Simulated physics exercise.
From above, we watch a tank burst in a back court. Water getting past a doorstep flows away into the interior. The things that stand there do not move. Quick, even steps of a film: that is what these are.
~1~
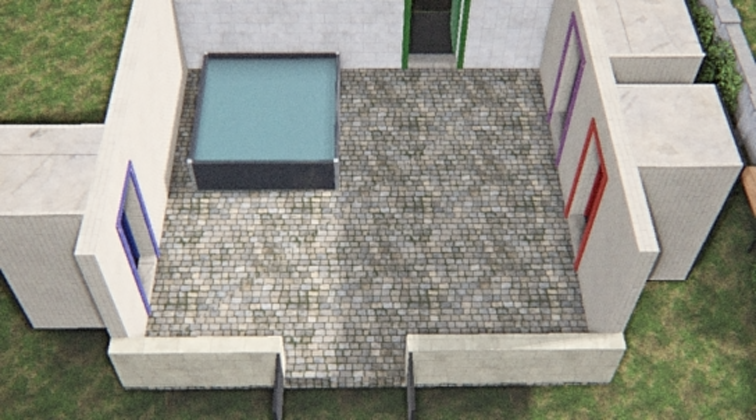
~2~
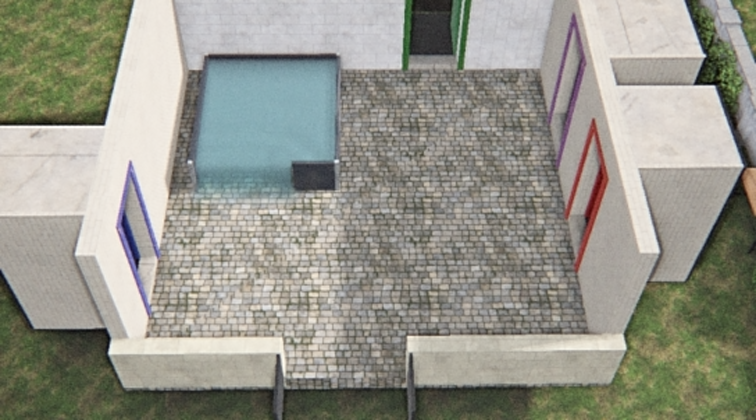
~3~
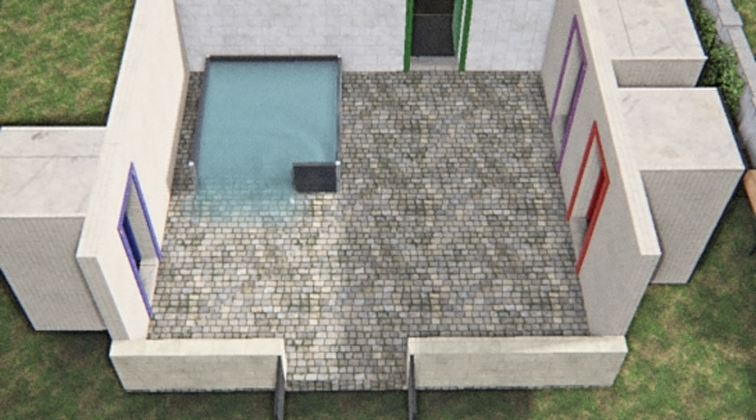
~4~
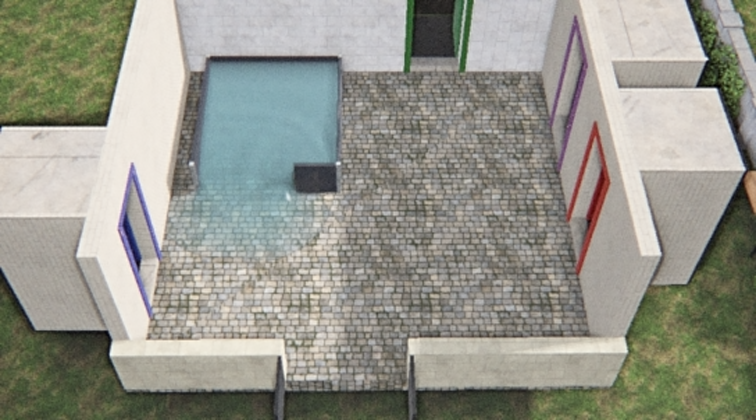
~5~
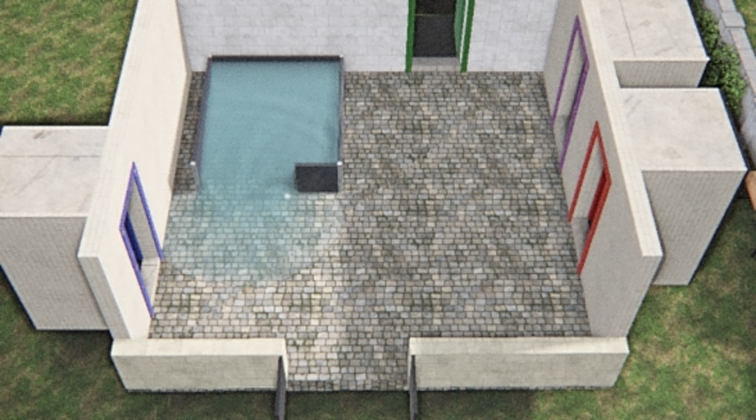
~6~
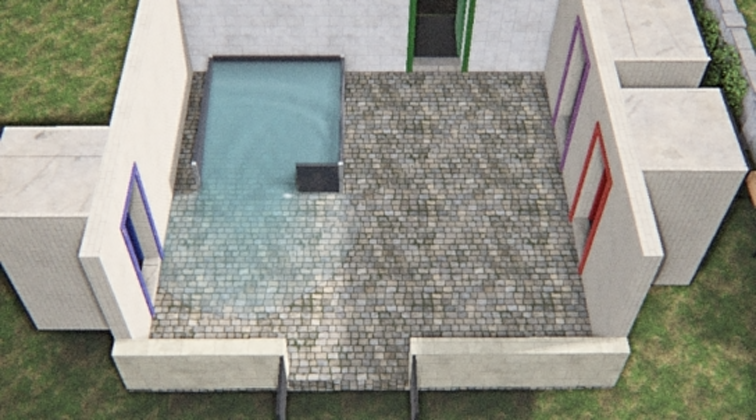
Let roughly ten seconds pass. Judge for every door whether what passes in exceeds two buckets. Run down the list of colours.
In order: Purple door: Not over the line on that one, red door: Not over the line on that one, blue door: Over the line on that one, green door: Not over the line on that one.
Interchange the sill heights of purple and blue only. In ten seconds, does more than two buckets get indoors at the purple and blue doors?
The purple one falls short, the blue one falls short.
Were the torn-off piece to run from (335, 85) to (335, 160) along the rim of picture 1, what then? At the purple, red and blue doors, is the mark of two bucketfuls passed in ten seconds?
The purple door falls short, the red door exceeds the limit and the blue door falls short.
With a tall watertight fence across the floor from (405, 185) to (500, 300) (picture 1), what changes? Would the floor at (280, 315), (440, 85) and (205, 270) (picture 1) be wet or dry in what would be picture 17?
Results in order: Swamped / bone-dry / swamped.
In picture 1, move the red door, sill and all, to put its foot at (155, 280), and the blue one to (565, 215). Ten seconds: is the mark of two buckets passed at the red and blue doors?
Here the red door tops the limit while the blue door stays within the limit.
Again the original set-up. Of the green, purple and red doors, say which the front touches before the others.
First in line is the one in red.
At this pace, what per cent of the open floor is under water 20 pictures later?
That works out at 35 %.
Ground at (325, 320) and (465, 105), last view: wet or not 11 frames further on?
First spot soaked, second spot spared.
A moment on, water covers 30 % of the floor; the purple door not reached, the red door not reached, the blue door wet at the sill, nothing in, the green door not reached.
Next, water covers 30 % of the floor; the purple door not reached, the red door not reached, the blue door under two buckets in, the green door not reached.
Then, water covers 35 % of the floor; the purple door not reached, the red door not reached, the blue door over two buckets in, the green door not reached.
Later, water covers 70 % of the floor; the purple door wet at the sill, nothing in, the red door wet at the sill, nothing in, the blue door far over two buckets in, the green door not reached.
In the end, water covers 95 % of the floor; the purple door wet at the sill, nothing in, the red door wet at the sill, nothing in, the blue door far over two buckets in, the green door wet at the sill, nothing in.
